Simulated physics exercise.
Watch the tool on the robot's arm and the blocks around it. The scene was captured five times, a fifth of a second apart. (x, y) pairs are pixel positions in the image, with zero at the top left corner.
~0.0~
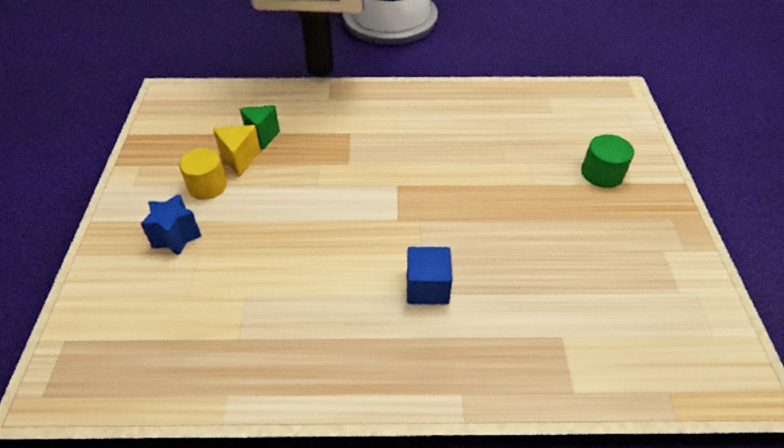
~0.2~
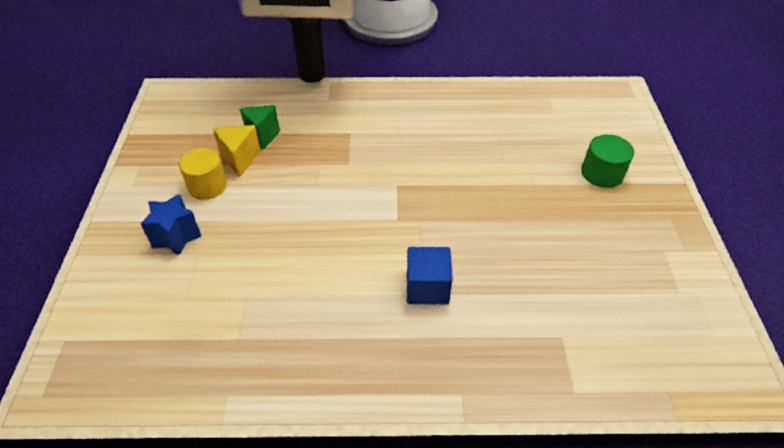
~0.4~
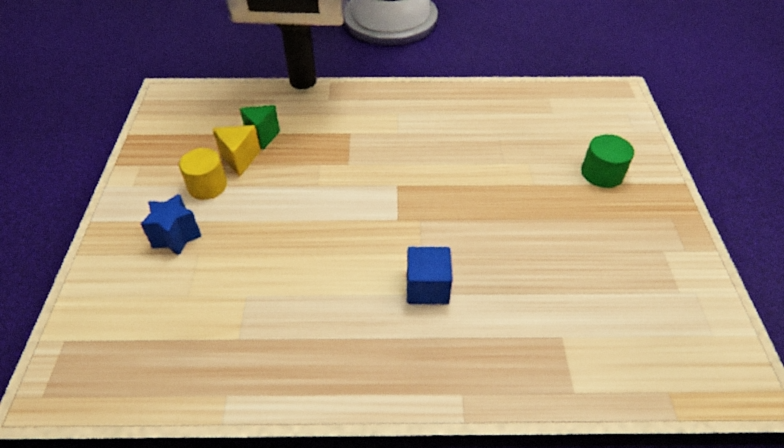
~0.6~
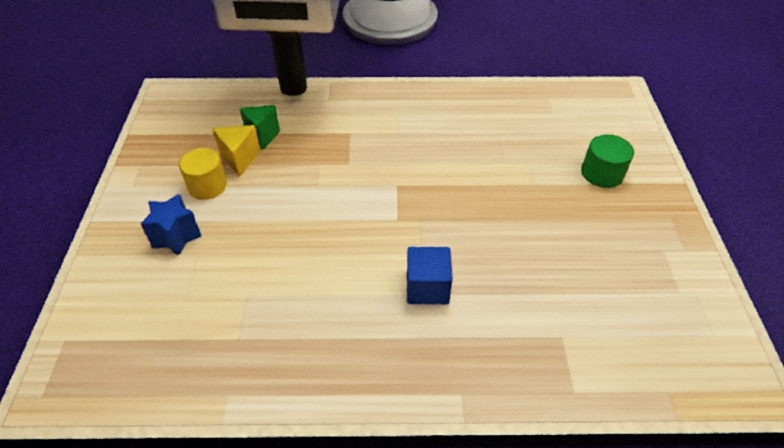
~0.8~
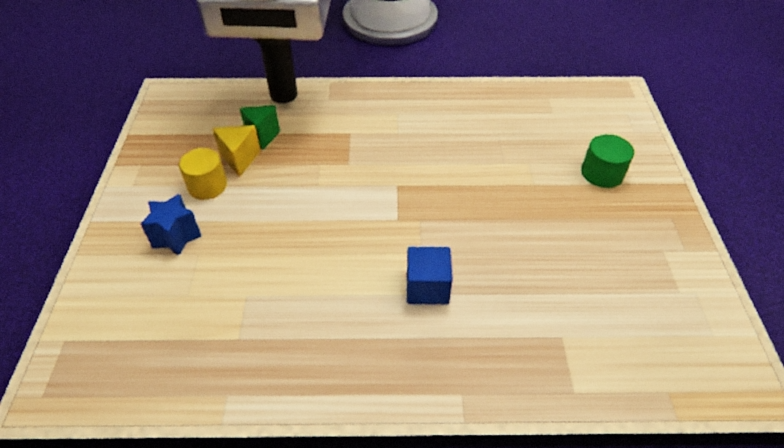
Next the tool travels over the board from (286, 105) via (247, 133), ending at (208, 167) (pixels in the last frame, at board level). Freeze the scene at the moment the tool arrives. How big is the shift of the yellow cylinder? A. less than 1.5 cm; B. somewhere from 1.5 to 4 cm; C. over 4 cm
I'll go with A - less than 1.5 cm.
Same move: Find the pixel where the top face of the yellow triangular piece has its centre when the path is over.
When the path ends, it will be at (230, 148).
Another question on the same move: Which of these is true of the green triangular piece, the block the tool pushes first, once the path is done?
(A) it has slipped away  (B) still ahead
A
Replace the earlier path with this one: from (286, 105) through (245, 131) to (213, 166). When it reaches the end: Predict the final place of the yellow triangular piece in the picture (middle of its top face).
I think it will end close to (234, 149).
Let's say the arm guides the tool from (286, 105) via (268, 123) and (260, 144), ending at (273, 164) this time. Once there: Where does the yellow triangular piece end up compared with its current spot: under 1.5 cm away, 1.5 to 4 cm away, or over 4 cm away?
It goes a little way, 1.5 to 4 cm.
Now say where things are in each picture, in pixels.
In the first frame, tool's lower end at (321, 69); blue star block at (165, 211); yellow cylinder at (199, 161); yellow triangular piece at (233, 135); green triangular piece at (257, 112).
In the second frame, tool at (312, 75); blocks still.
In the third frame, tool at (303, 82); blocks still.
In the fourth frame, tool at (294, 88); blocks still.
In the fifth frame, tool at (284, 95); blue star block at (165, 211); yellow cylinder at (199, 161); yellow triangular piece at (233, 135); green triangular piece at (257, 112).
On the path given first. One third of the way, tool at (258, 114); green triangular piece at (256, 114).
Two thirds of the way, tool at (232, 134); yellow triangular piece at (233, 138), turned 15° clockwise; green triangular piece at (255, 123), turned 45° anticlockwise.
At the end, tool at (205, 157); blue star block still; yellow cylinder at (197, 167); yellow triangular piece at (230, 148), turned 40° anticlockwise; green triangular piece at (255, 123), turned 45° anticlockwise.
